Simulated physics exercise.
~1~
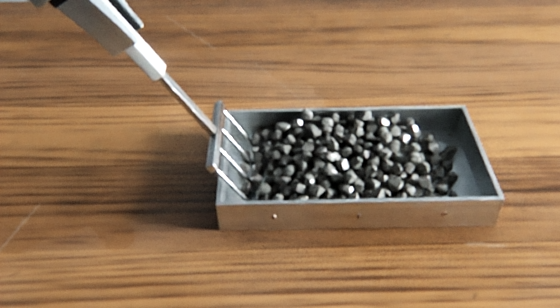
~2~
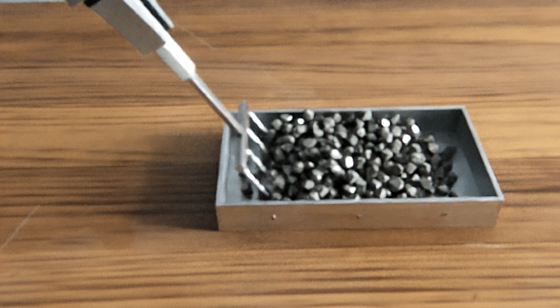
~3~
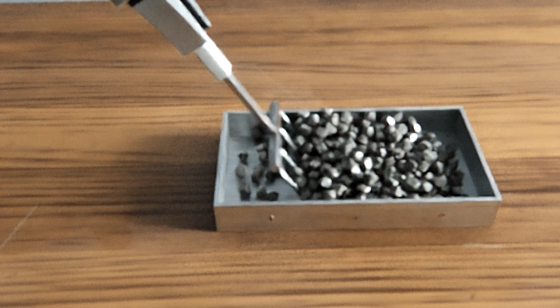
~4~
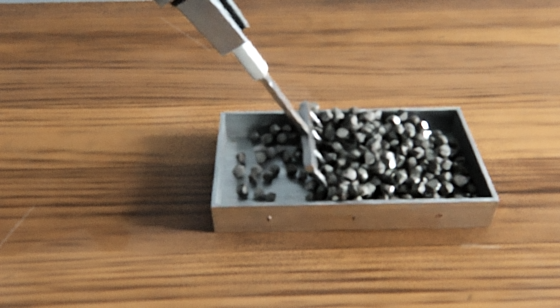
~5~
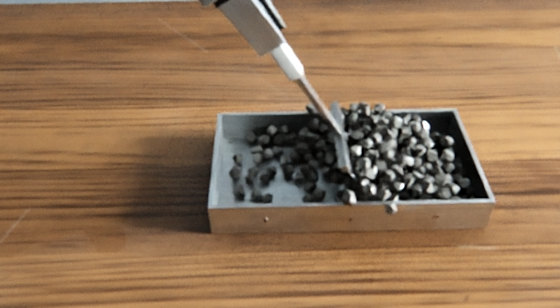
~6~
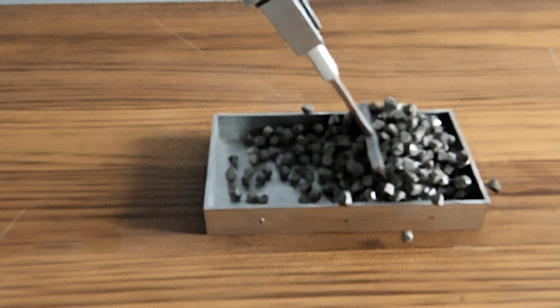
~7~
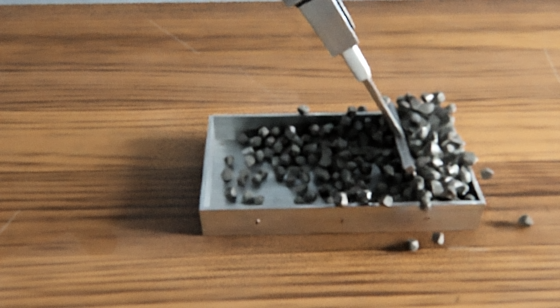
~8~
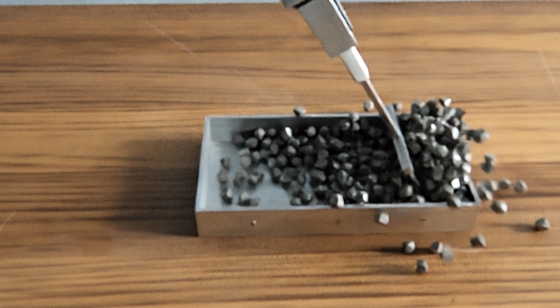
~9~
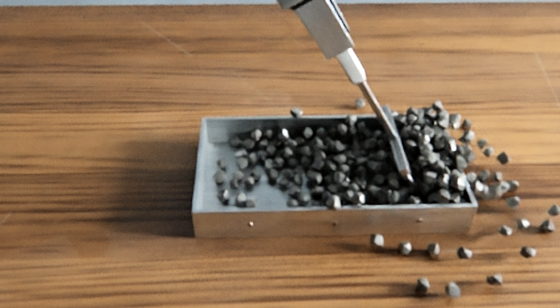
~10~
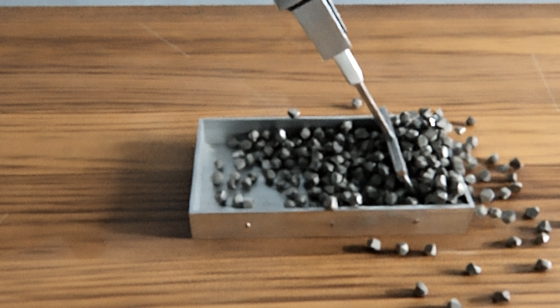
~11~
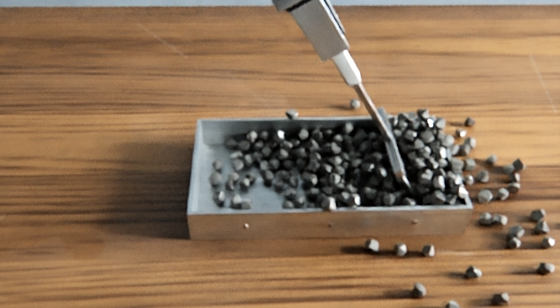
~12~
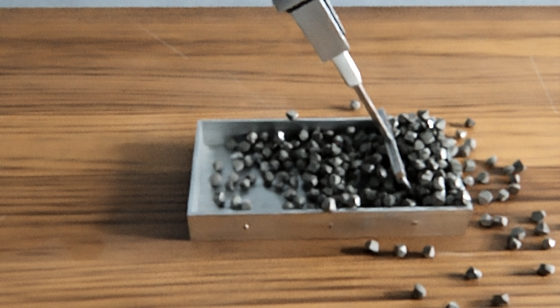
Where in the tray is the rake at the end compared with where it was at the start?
It starts at the left end of the tray, and by the end it rests among the heaped pebbles in the right part of the tray.
